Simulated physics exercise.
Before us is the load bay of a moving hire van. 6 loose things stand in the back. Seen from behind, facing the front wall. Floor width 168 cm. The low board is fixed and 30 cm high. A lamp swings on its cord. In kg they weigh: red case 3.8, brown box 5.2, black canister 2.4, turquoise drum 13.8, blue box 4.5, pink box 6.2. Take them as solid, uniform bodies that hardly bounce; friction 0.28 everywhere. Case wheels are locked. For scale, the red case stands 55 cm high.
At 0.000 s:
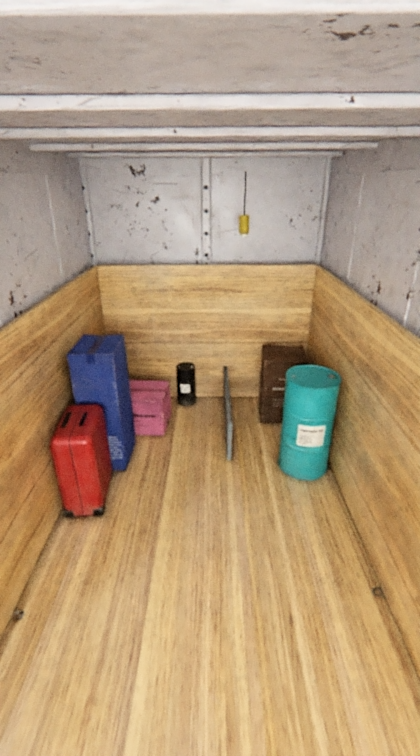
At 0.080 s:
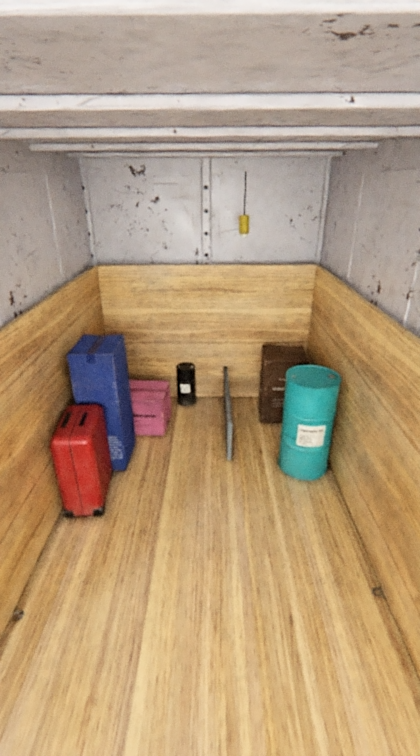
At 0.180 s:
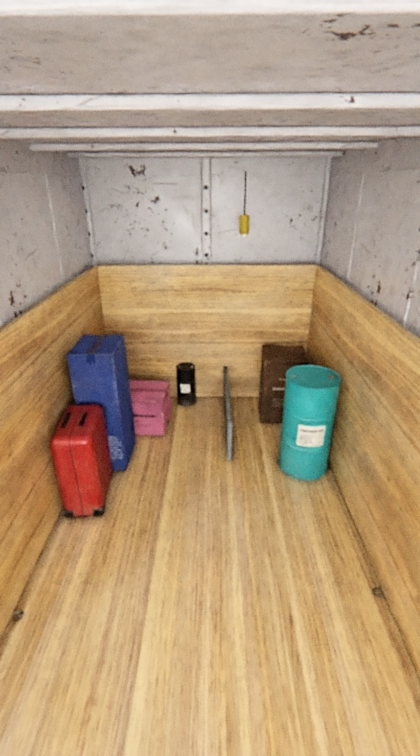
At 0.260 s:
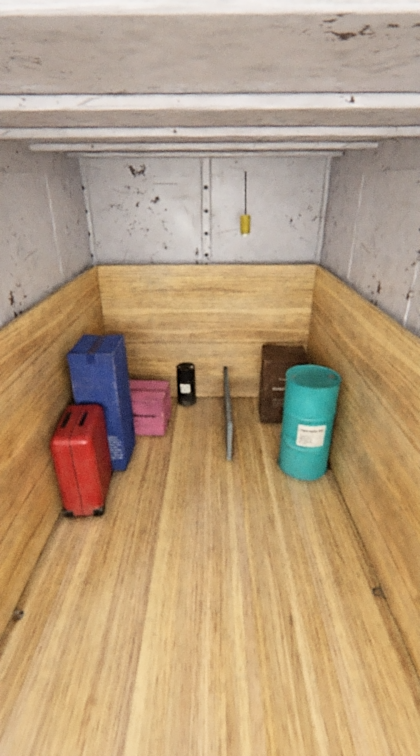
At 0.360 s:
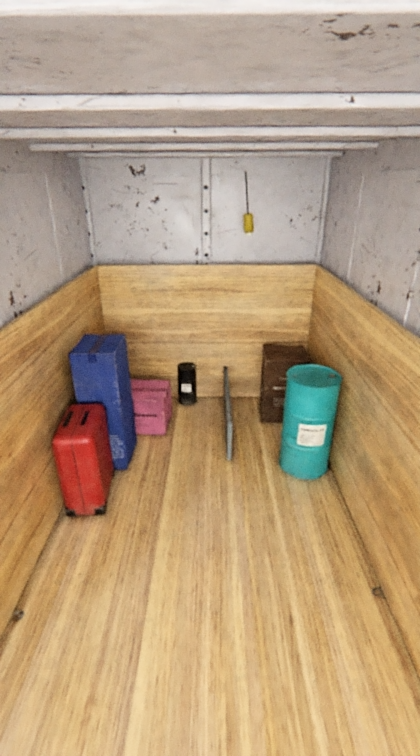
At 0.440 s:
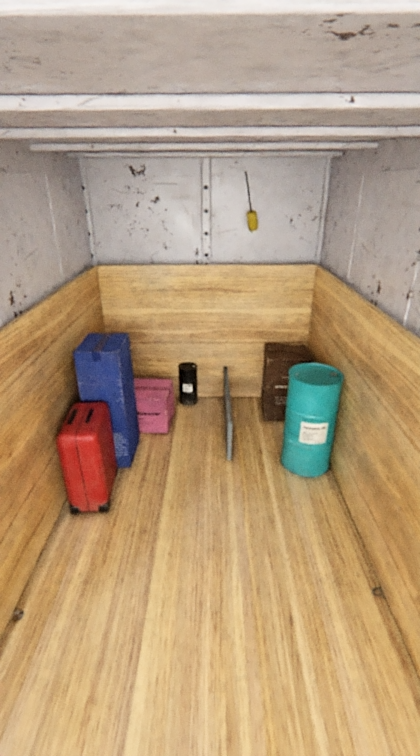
In the wood-lined back of a moving van, a red case, blue box and pink box stand at left, a black canister and thin upright panel mid-floor, and a brown box and turquoise drum at right. The hanging yellow lamp swings slightly right, then the case and drum shift slightly forward.
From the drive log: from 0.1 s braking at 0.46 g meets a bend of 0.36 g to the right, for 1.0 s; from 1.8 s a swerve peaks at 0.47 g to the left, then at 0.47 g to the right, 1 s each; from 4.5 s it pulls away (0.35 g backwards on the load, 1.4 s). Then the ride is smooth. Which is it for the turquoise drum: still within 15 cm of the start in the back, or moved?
The turquoise drum holds its spot.
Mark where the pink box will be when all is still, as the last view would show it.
Near (167, 421).
After 0.84 s, push 0.46 g forwards, 0.36 g right; turquoise drum moved 23 cm near (303, 404); red case moved 44 cm; blue box moved 42 cm.
After 3.44 s, push 0.34 g right; turquoise drum moved 46 cm near (283, 389); blue box 49° off upright; red case moved 61 cm.
After 5.54 s, push 0.35 g backwards; turquoise drum moved 22 cm near (303, 405); blue box on its side; red case moved 63 cm.
In the end (6.4 s), toppled in the back, blue box; not toppled but over 15 cm from the start, red case, brown box, black canister and pink box; the last one under 15 cm from the start. In the last view, turquoise drum near (311, 424).
